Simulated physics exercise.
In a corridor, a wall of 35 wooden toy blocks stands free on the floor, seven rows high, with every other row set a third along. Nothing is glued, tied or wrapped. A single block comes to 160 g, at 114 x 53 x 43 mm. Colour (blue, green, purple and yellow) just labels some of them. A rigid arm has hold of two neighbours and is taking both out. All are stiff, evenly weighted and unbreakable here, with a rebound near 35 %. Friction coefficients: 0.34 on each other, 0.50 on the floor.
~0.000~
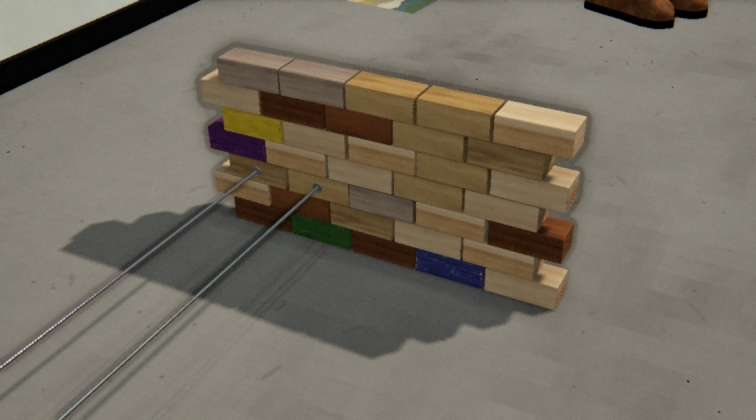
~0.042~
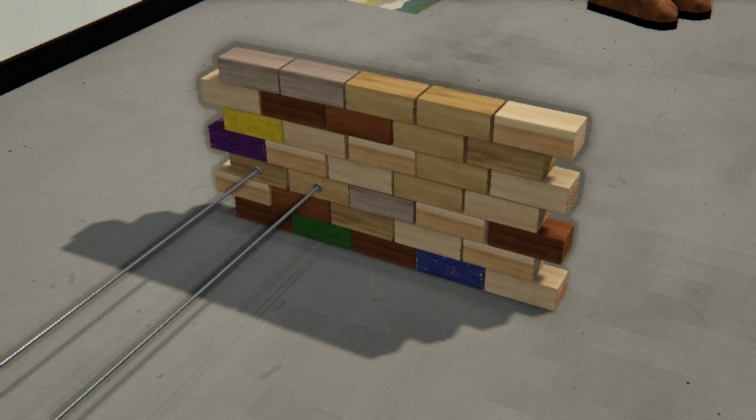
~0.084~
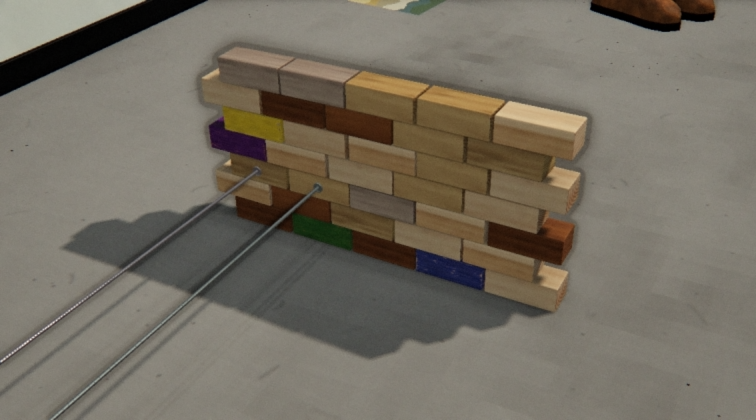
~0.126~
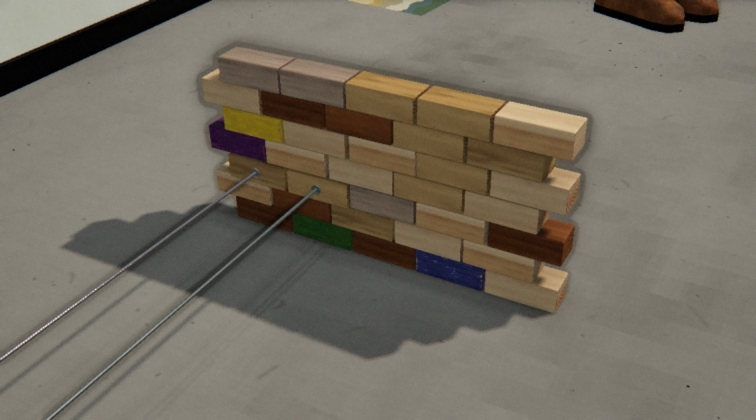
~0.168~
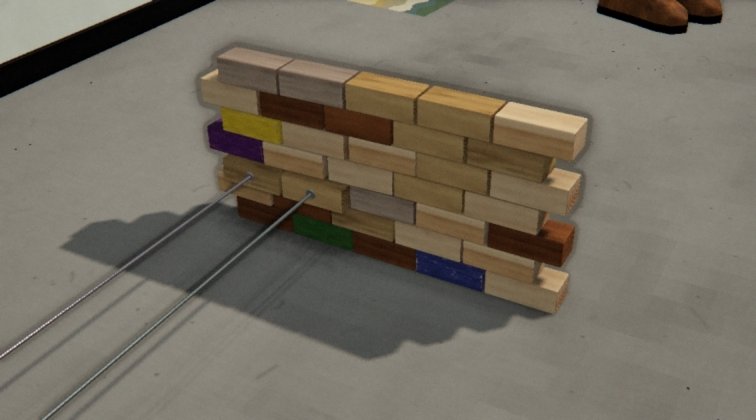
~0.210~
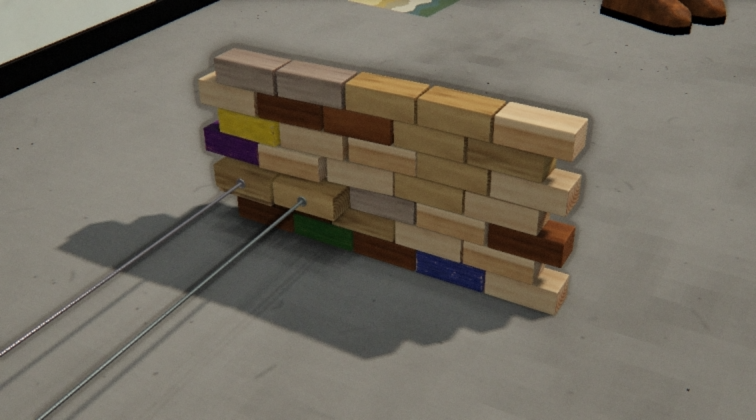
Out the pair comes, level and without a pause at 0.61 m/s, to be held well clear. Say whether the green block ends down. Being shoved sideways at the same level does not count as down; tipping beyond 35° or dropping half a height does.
It stays up.
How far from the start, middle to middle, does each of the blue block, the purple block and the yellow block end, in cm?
Moved: Blue 0, purple 22, yellow 20.
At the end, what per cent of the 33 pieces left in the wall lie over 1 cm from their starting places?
30 per cent.
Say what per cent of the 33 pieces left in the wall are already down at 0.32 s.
By then 0 per cent.
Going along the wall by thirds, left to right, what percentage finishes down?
In per cent: Left 70, middle 0, right 0.
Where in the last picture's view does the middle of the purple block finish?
Near (170, 241).
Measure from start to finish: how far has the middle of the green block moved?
About 0 cm.
Around 0.32 s, none of the 33 other blocks down, 11 disturbed; green block unmoved; purple block tipped 26°.
Around 0.48 s, 8 of the 33 other blocks down; green block unmoved; purple block on its side.
Finally (1.6 s), 8 of the 33 other blocks down; green block unmoved; purple block on its side; yellow block tipped 44°, 14 cm lower. Seen by the last camera, middles, green block near (330, 224), purple block near (171, 241).
